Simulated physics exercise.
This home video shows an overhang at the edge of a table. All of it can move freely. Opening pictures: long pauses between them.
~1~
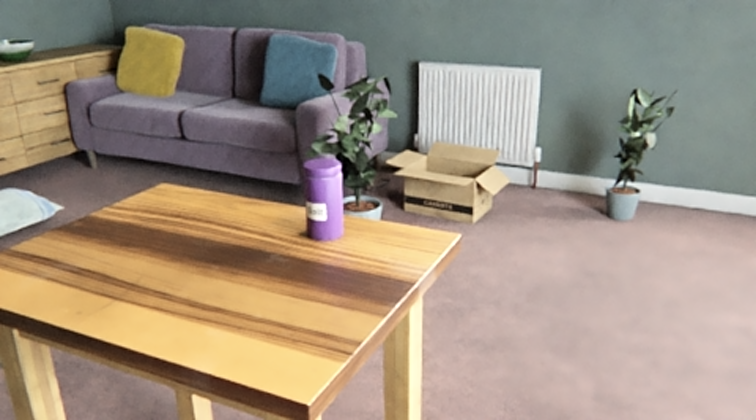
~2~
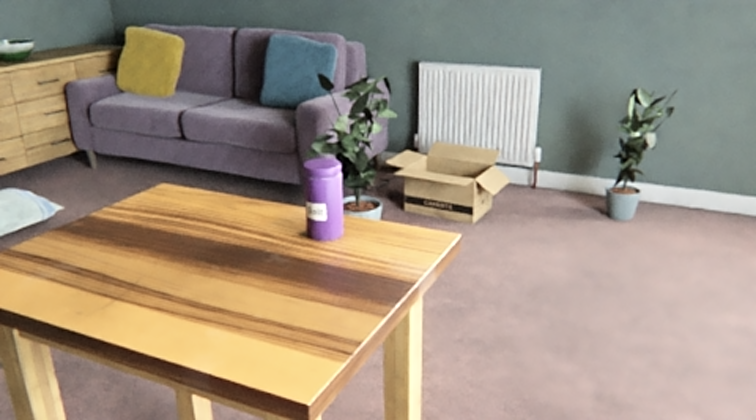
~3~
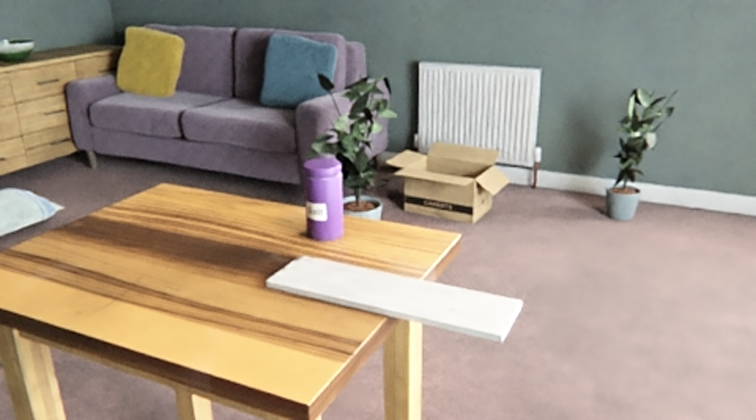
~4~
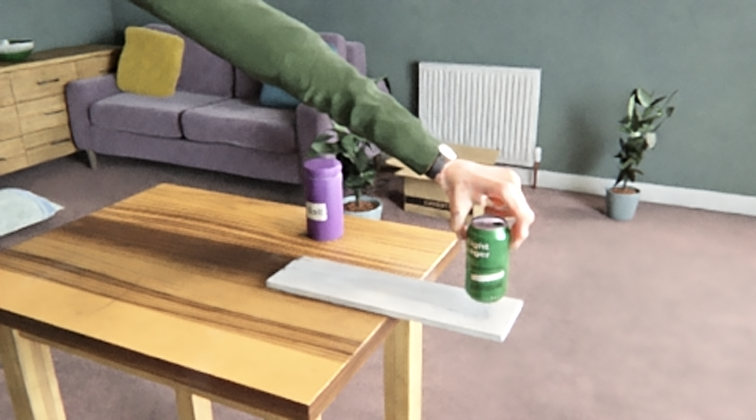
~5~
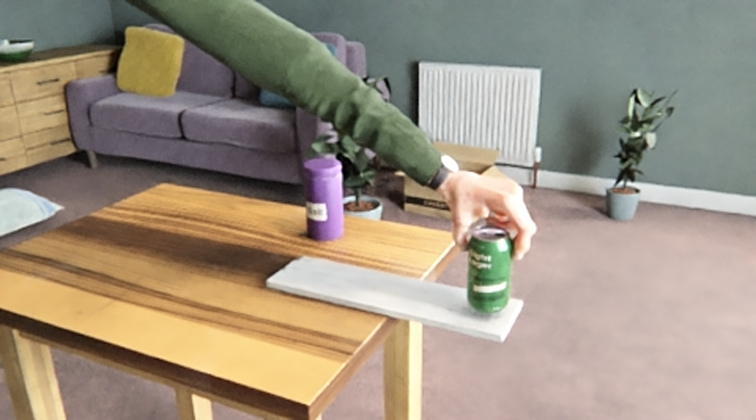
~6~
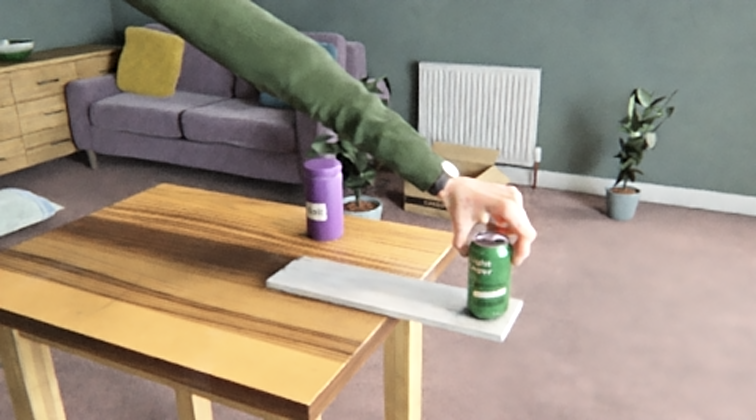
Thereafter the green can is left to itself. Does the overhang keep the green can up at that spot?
Looks like it drops off the end.
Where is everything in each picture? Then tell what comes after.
In the first frame, the last thing is not in view yet.
In the second frame, the last thing is not in view yet.
In the third frame, the last thing is not in view yet; white plank (389, 294).
In the fourth frame, on its way; green can (487, 260); white plank (389, 294).
In the fifth frame, on its way; green can (490, 270); white plank (389, 294).
In the sixth frame, in place under the hand; green can (489, 276); white plank (389, 294).
Then, 0.50 s after the last picture, green can now down on the floor or falling; white plank tipped 49° from how it was.
Then, 0.70 s after the last picture, white plank now down on the floor or falling.
Then, 0.90 s after the last picture, things are still on the move.
By the end, down on the floor or falling, white plank and green can; purple jar in place. The plank goes over.
